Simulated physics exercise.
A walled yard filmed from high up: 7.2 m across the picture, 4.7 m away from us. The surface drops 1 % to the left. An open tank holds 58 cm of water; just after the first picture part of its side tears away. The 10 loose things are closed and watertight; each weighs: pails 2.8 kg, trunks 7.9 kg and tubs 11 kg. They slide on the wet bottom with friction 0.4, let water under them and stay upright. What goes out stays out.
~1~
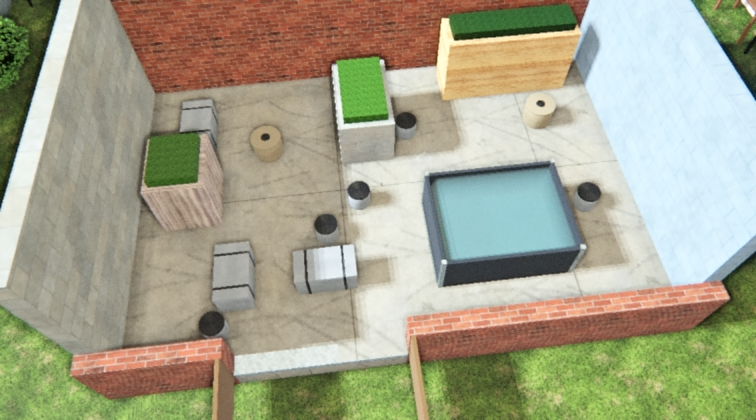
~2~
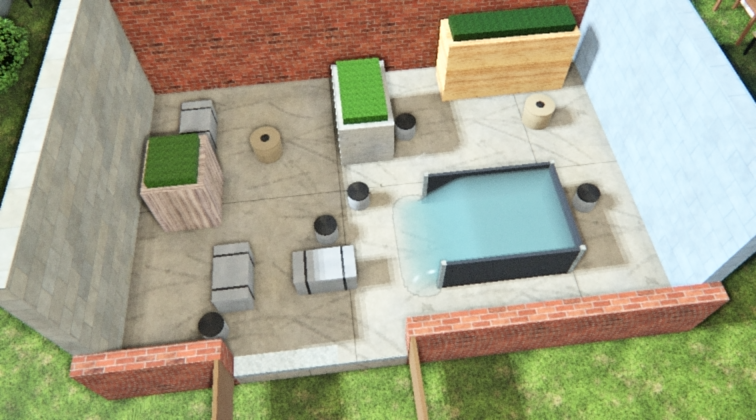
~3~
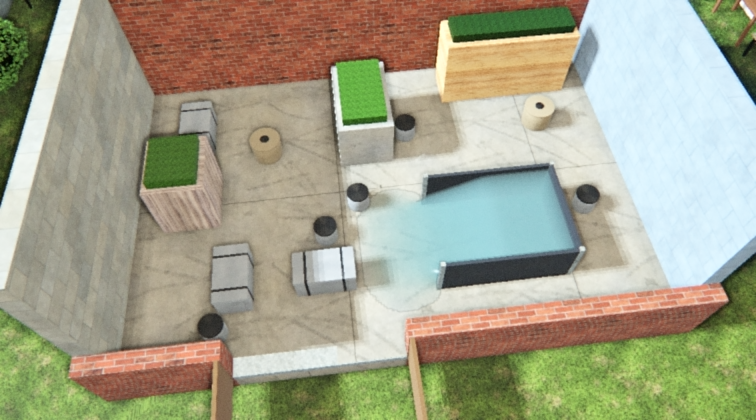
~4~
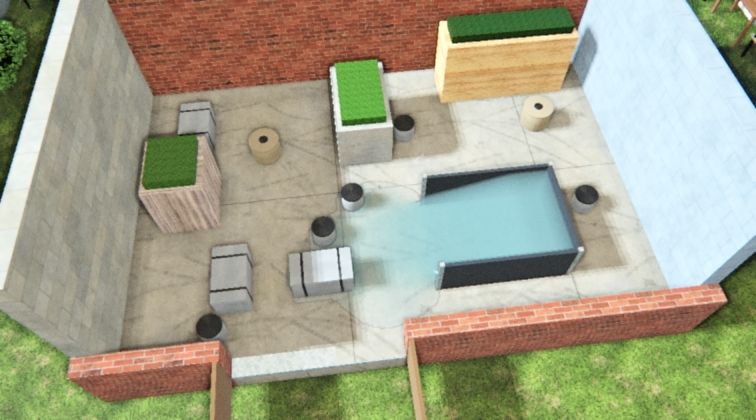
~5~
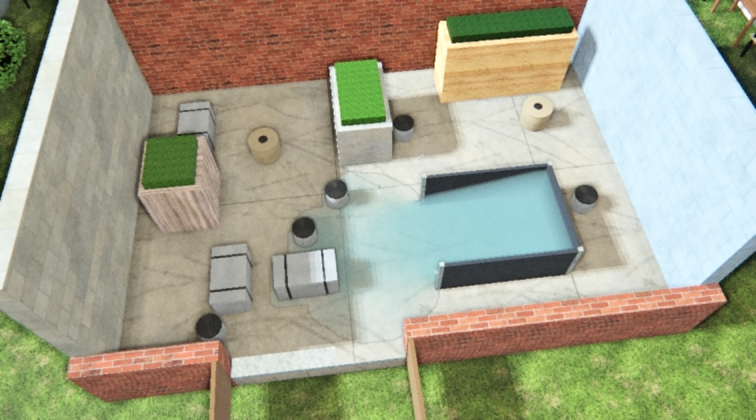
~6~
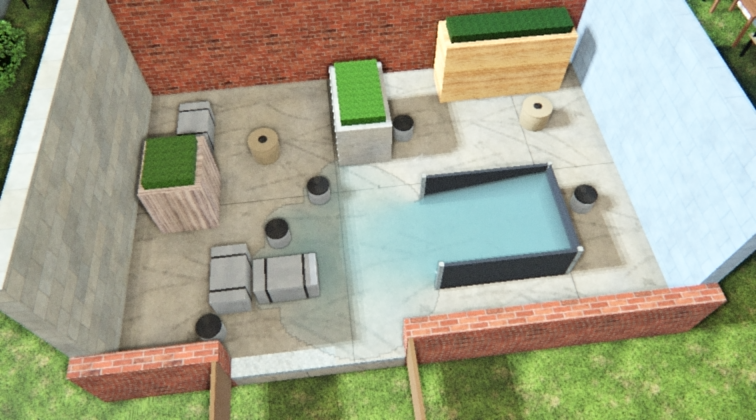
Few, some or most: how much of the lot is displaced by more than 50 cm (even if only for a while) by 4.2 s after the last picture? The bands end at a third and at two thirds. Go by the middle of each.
It is two thirds or more.
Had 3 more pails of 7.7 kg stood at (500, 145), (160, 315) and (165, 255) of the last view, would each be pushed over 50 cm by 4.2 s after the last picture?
In that order: Under, past it, more.
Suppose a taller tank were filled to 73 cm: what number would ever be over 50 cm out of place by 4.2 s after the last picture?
Then 7.
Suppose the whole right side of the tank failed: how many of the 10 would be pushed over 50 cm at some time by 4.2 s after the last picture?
Then 6.
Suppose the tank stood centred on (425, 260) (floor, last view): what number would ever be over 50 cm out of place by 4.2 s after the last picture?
In that case 5 of them.
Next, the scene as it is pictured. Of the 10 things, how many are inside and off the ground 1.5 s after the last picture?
At that moment 5.
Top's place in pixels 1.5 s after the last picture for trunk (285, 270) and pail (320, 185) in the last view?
Near (176, 317) and (211, 119).
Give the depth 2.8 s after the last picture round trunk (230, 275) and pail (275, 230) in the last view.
Roughly 16 and 11 cm.
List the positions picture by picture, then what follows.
A pail at (326, 224) rests on the ground; a pail at (359, 190) rests on the ground; water covers 2.2 m2; 0 of 10 have shifted, in the first picture.
A pail at (326, 225) rests on the ground; a pail at (358, 191) rests on the ground; water covers 2.9 m2; 0 of 10 have shifted, in the second picture.
A pail at (325, 226), on the bottom; a pail at (358, 192) rests on the ground; 3.8 m2 under water; 0 of 10 have shifted, in the third picture.
A pail at (323, 226) rests on the ground; a pail at (352, 192), on the bottom, 7 cm from its start; 4.7 m2 under water; 1 of 10 have shifted, in the fourth picture.
A pail at (304, 227) rests on the ground, 27 cm from its start; a pail at (336, 189), on the bottom, 30 cm from its start; 5.9 m2 under water; 3 of 10 have shifted, in the fifth picture.
A pail at (277, 228), on the bottom, 63 cm from its start; a pail at (318, 185) rests on the ground, 56 cm from its start; 7.4 m2 under water; 3 of 10 have shifted, in the sixth picture.
Then, 0.4 s after the last picture 3 of 10 are over 50 cm from their spots; 0 afloat.
Then, 1.5 s after the last picture 5 of 10 are over 50 cm from their spots; 5 afloat.
Then, 2.8 s after the last picture 7 of 10 are over 50 cm from their spots; 7 afloat.
Then, 4.2 s after the last picture 6 of 10 are over 50 cm from their spots, and 7 have been at some point; 7 afloat.
